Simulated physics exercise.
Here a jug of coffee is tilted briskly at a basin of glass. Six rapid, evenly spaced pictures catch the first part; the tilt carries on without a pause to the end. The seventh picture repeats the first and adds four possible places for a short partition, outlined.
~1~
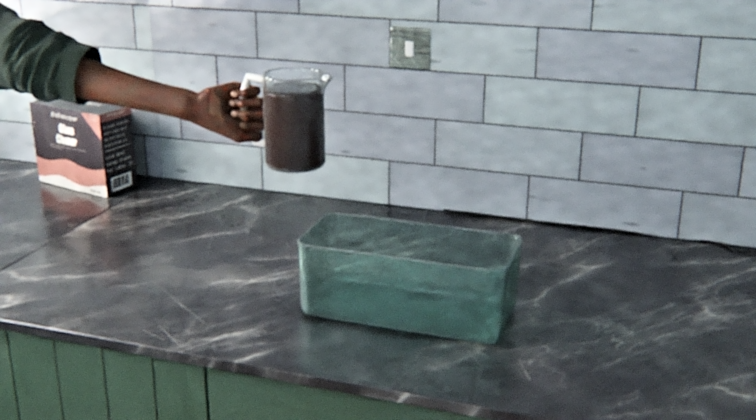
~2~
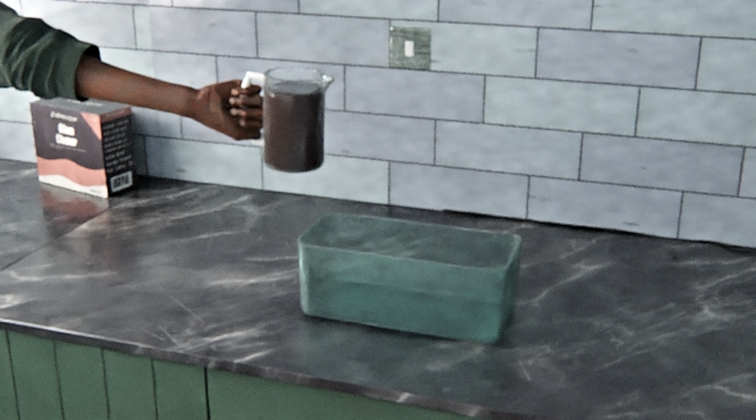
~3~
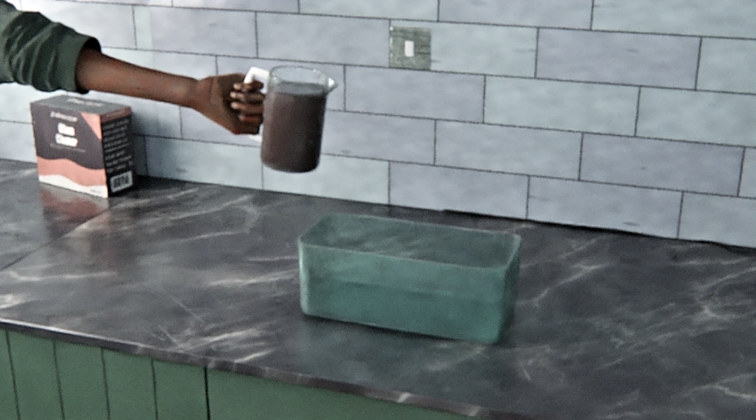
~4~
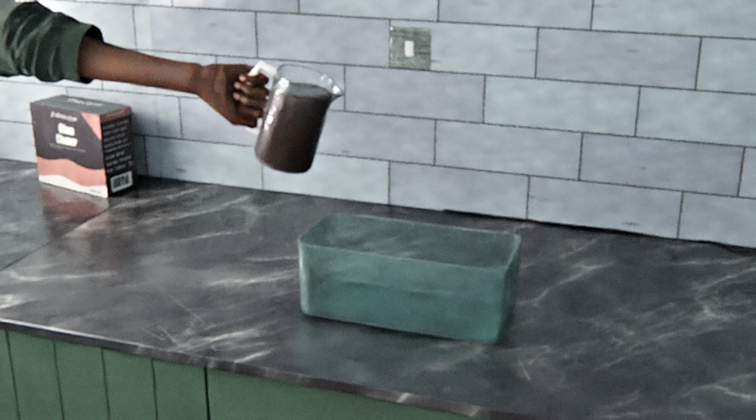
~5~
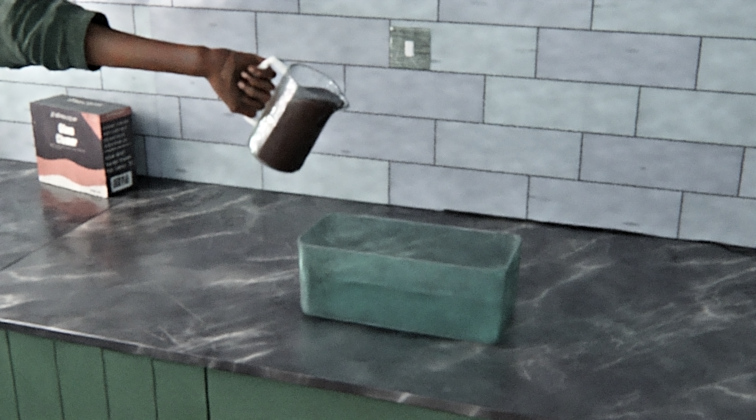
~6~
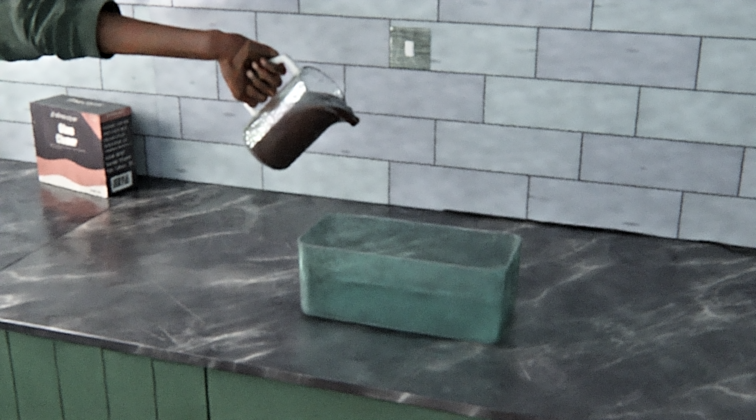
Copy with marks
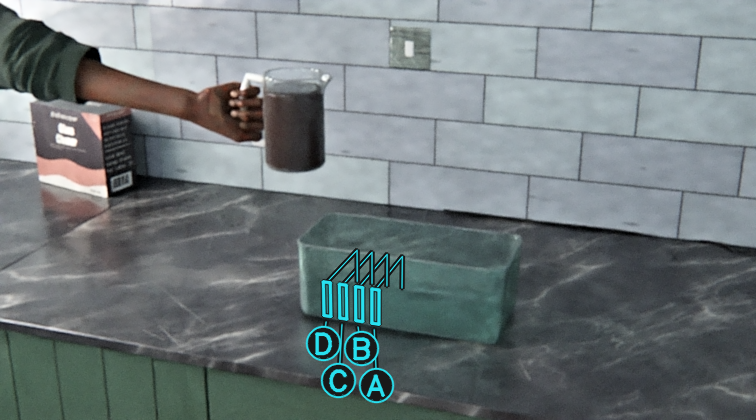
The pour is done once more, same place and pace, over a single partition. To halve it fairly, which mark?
Slot A.
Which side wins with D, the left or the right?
The right side.
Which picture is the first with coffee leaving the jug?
Picture 6.
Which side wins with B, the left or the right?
More ends on the right.
In cyan, A at (374, 329); B at (357, 326); C at (341, 324); D at (326, 321).
Choosing A, about 48 % ends left of the wall and 50 % right of it.
Choosing B, about 7 % ends left of the wall and 92 % right of it.
Choosing C, about 4 % ends left of the wall and 94 % right of it.
Choosing D, about 4 % ends left of the wall and 94 % right of it.
